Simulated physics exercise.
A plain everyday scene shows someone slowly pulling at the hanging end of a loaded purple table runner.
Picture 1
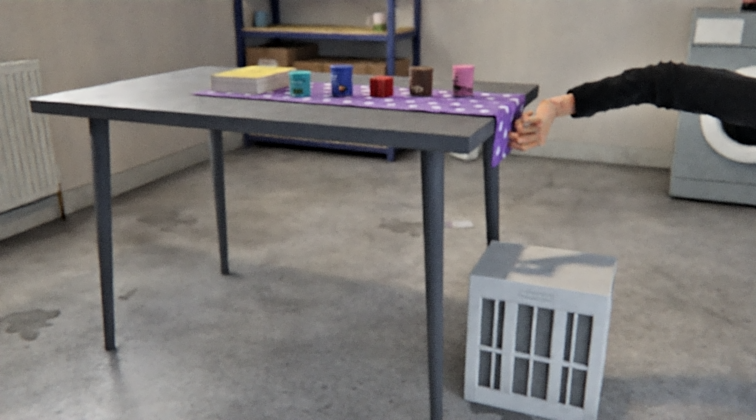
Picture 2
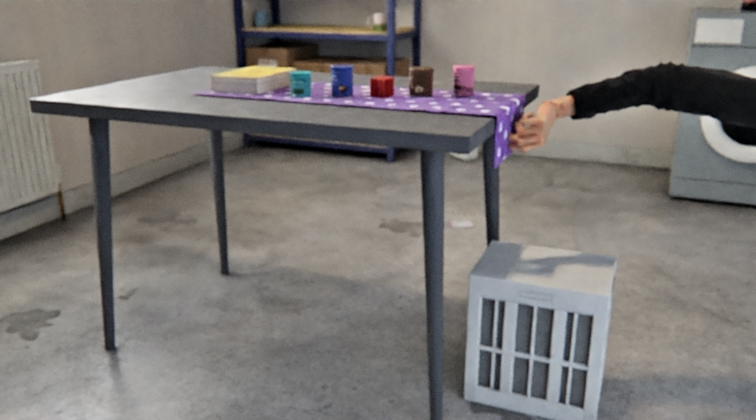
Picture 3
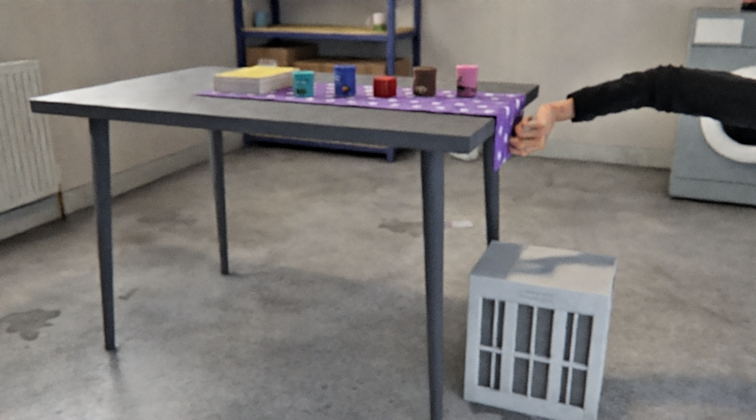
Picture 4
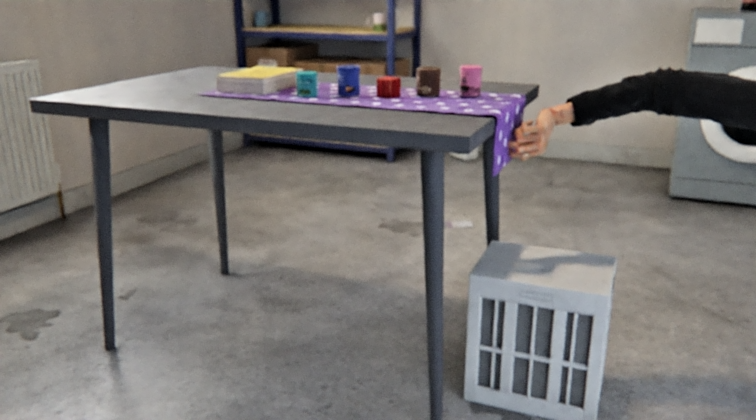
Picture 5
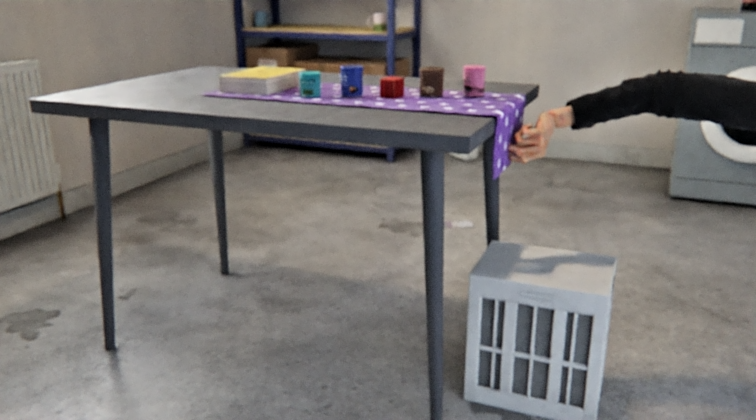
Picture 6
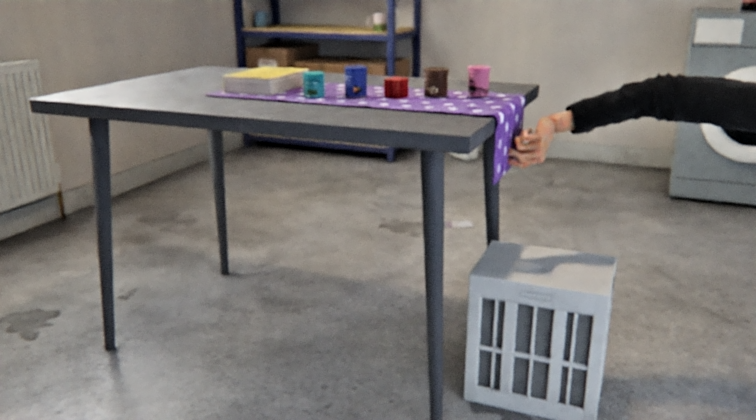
A hand at the right slowly pulled the hanging end of a purple table runner downward, and the yellow-topped stack, turquoise pot, blue can, red cube, brown can and pink can shifted slightly right with it.
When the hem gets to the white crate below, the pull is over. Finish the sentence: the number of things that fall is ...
The number of things that fall is two.
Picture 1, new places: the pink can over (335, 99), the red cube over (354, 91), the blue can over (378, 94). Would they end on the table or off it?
In the end the pink can is still on top, the red cube is still on top, and the blue can is still on top.
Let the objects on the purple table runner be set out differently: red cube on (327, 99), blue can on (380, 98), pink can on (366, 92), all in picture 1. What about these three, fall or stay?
The red cube stays put, the blue can stays put, the pink can stays put.
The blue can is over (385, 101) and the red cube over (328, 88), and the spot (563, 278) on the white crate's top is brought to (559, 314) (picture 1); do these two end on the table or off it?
Blue can: Lost; red cube: Safe.
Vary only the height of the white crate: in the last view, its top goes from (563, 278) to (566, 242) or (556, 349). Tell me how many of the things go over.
1 and 4.
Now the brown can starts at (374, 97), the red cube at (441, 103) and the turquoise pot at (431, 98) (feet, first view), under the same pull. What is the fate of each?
In the end the brown can rides it out, while the red cube gets dislodged and the turquoise pot gets dislodged.
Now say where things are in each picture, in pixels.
In the first frame, hem (492, 168); pink can (464, 66); brown can (421, 68); red cube (382, 77); blue can (341, 66); turquoise pot (300, 72); top of the crate (563, 278).
In the second frame, hem (494, 169); pink can (464, 66).
In the third frame, hem (494, 173); brown can (425, 68).
In the fourth frame, hem (493, 177); red cube (389, 78); top of the crate (563, 278).
In the fifth frame, hem (493, 181); blue can (352, 67).
In the sixth frame, hem (493, 185); pink can (479, 67); brown can (436, 69); red cube (396, 78); blue can (356, 67); turquoise pot (313, 73).
A little later, hem near (507, 215); pink can gone.
Next, hem on the crate; pink can and brown can gone.
When it is over, hem on the crate; pink can and brown can gone. It carries off two.
